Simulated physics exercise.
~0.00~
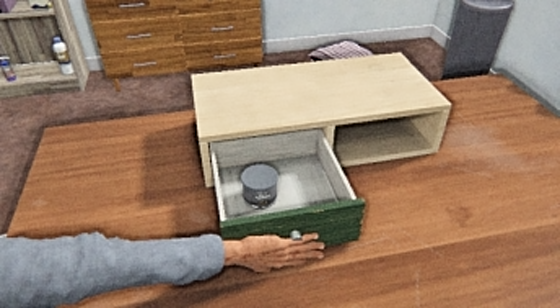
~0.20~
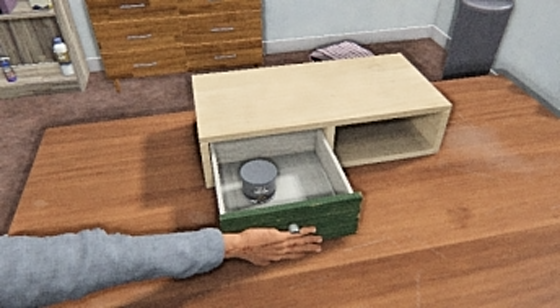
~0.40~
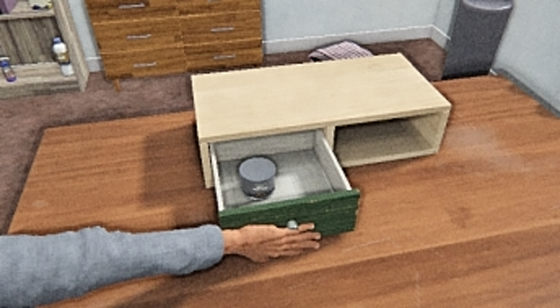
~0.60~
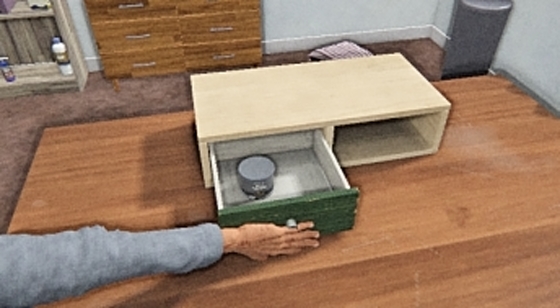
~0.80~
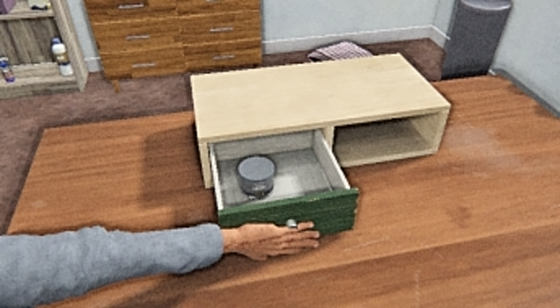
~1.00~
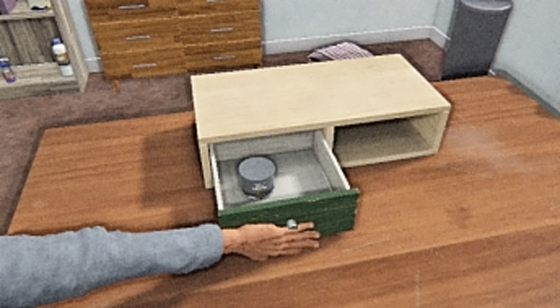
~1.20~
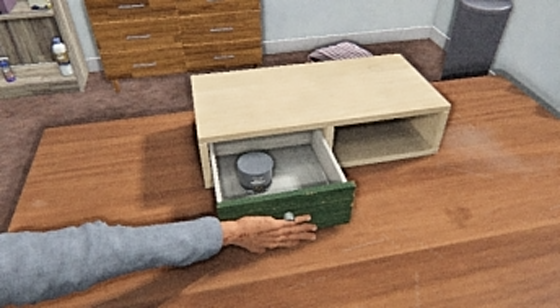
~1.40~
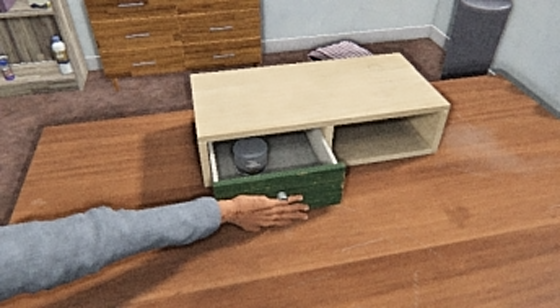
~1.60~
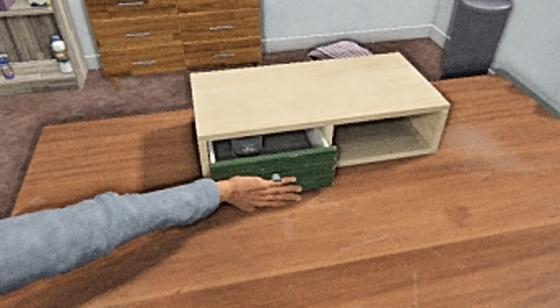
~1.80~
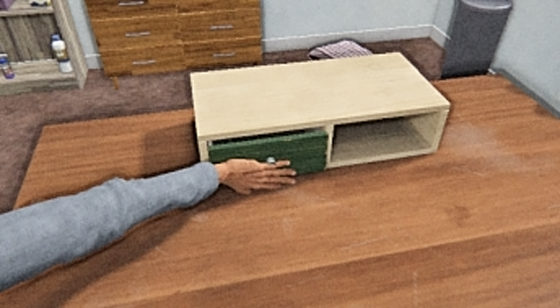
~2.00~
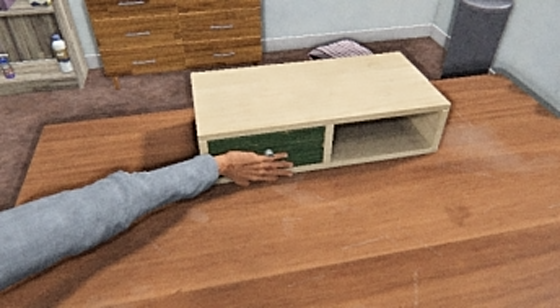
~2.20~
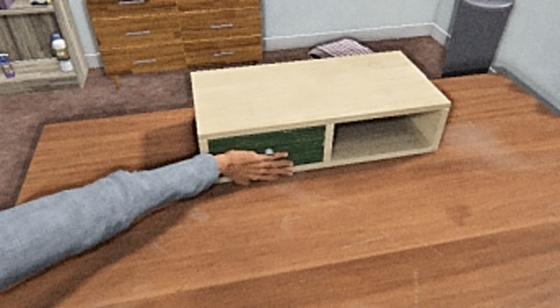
A hand slowly pushes a green-fronted drawer holding a grey pot until it shuts flush.
